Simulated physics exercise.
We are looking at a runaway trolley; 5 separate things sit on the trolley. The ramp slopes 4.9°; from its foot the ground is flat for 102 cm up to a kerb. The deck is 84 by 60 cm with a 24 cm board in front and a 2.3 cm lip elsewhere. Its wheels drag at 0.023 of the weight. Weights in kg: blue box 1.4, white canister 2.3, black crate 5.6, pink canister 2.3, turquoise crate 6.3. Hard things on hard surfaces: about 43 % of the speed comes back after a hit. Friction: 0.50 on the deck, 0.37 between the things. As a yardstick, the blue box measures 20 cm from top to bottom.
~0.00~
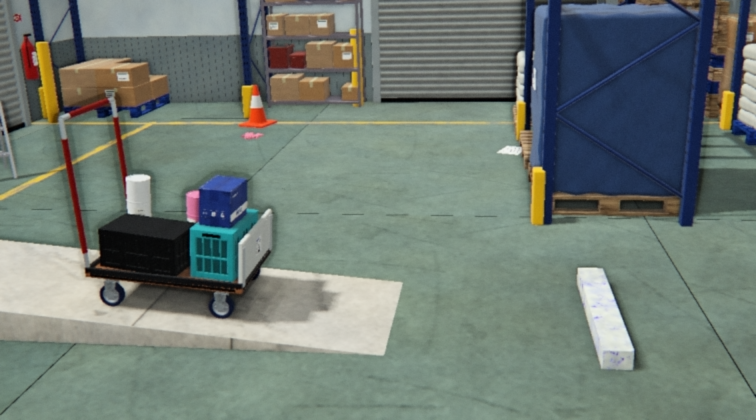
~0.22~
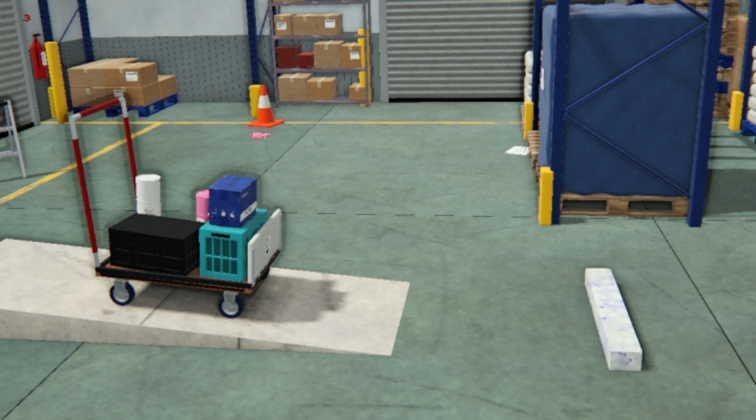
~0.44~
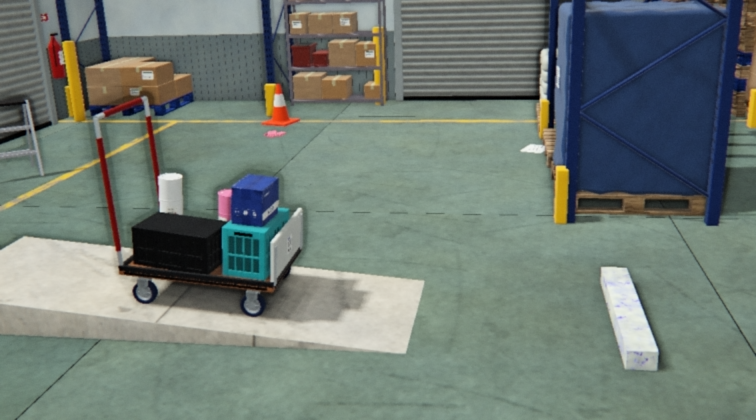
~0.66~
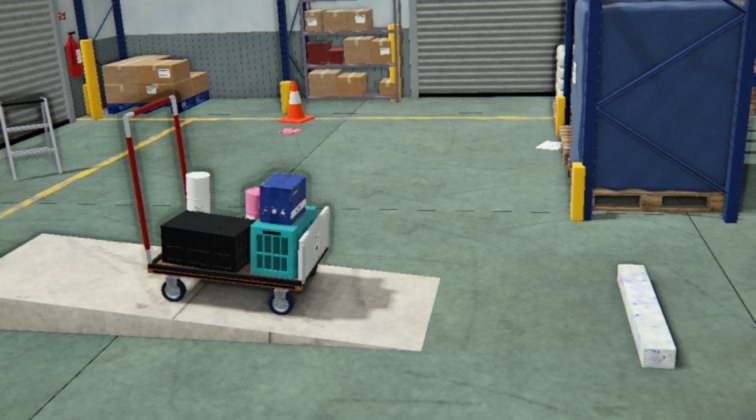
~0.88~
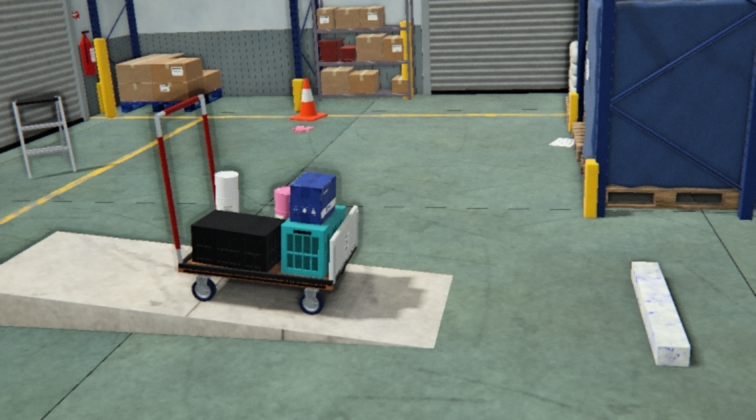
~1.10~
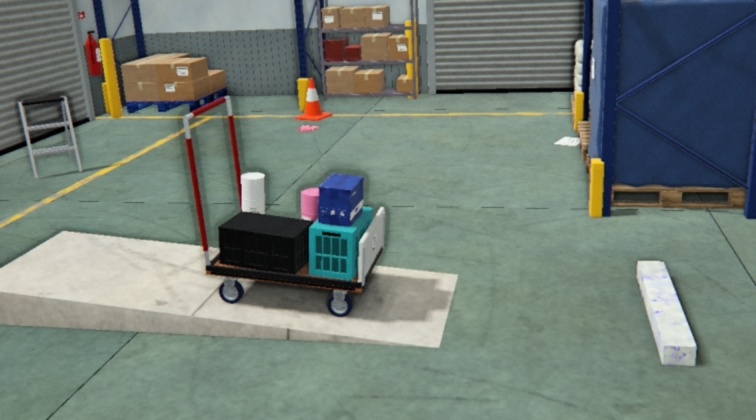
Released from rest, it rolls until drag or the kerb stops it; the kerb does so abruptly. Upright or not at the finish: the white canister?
The white canister tips over.
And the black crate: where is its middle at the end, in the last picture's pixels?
Around (566, 266).
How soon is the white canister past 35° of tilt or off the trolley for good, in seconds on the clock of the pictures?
At about 2.9 s.
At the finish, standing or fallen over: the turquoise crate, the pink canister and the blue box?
The turquoise crate is still upright; the pink canister is still upright; the blue box tips over.
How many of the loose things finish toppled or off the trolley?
2 of them.
By 2.60 s, kerb 1 cm ahead.
By 3.50 s, trolley at the kerb; blue box now off the trolley; white canister on its side near (563, 239); black crate 9 cm from its spot.
By 4.00 s, trolley at the kerb; white canister now off the trolley; black crate 9 cm from its spot; pink canister 5 cm from its spot.
When it is over (4.5 s), off the trolley and tipped over, blue box and white canister; the other 3 within 10 cm of the start.
